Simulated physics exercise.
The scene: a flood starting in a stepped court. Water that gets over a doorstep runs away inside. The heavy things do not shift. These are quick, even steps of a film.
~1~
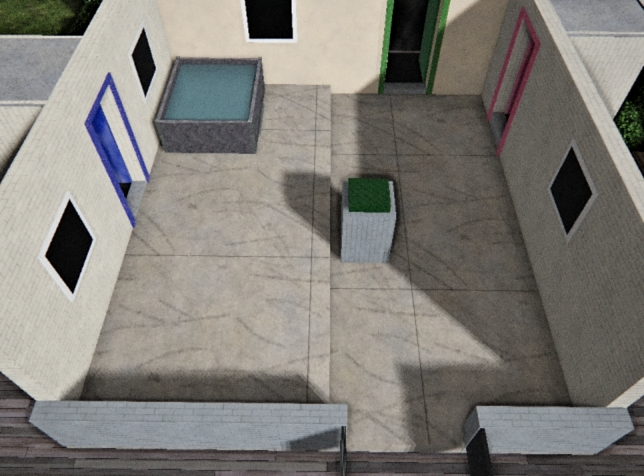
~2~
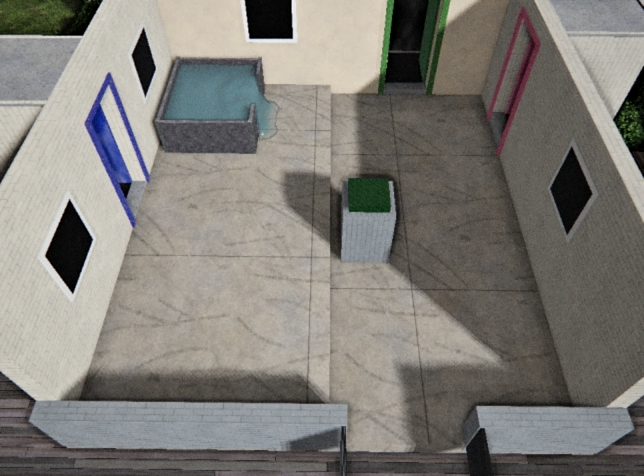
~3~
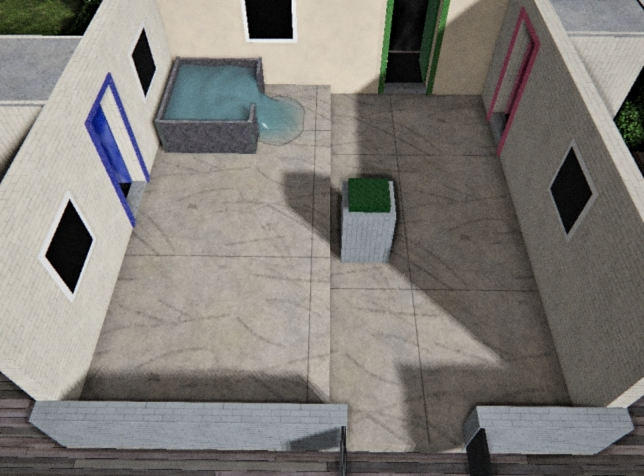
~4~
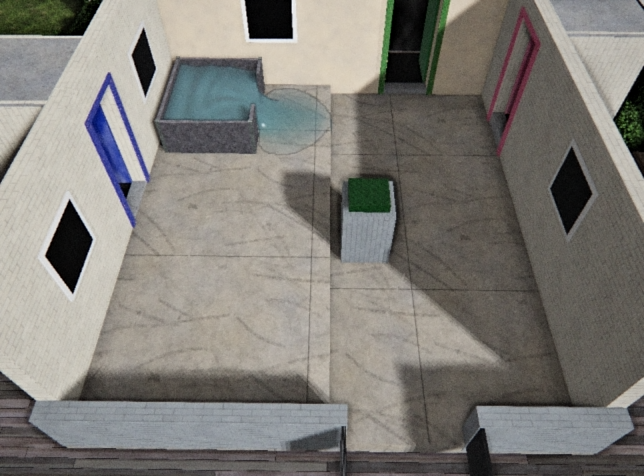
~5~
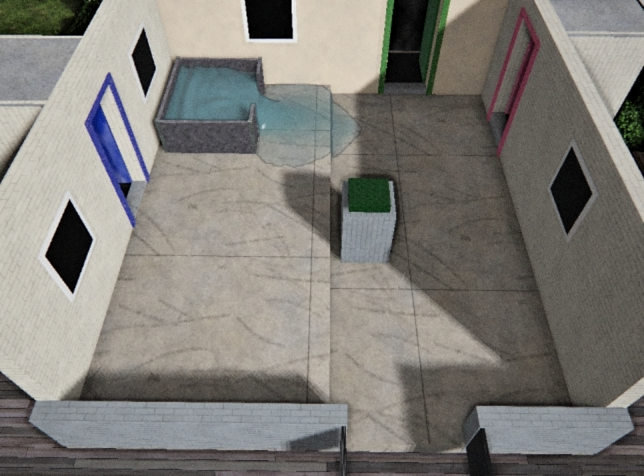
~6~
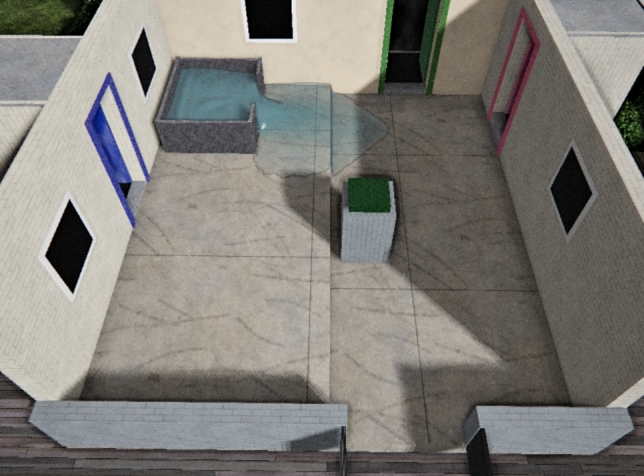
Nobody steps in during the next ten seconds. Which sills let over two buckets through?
In the end: The pink door stays under that; the blue door stays under that; the green door stays under that.
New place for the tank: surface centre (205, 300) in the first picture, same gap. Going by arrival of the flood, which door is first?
It is the pink one.
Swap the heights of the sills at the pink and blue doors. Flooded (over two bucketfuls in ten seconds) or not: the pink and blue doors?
Pink is over, blue keeps below it.
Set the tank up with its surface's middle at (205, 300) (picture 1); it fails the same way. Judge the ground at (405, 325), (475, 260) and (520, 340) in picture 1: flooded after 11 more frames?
As listed: Wet, awash, covered.
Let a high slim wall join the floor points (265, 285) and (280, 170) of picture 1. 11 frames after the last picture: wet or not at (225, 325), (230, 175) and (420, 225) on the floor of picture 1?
One after the other: Dry, clear, flooded.
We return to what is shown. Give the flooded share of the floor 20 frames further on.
Near 40 in a hundred.
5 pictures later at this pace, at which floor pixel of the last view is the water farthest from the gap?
Near (483, 114).
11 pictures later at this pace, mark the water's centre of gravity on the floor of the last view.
I would point to (309, 124).
A moment on, water covers 25 % of the floor; the pink door wet at the sill, nothing in, the blue door not reached, the green door wet at the sill, nothing in.
Next, water covers 35 % of the floor; the pink door wet at the sill, nothing in, the blue door not reached, the green door wet at the sill, nothing in.
Then, water covers 40 % of the floor; the pink door under two buckets in, the blue door not reached, the green door wet at the sill, nothing in.
Later, water covers 60 % of the floor; the pink door under two buckets in, the blue door not reached, the green door under two buckets in.
In the end, water covers 60 % of the floor; the pink door under two buckets in, the blue door not reached, the green door under two buckets in.
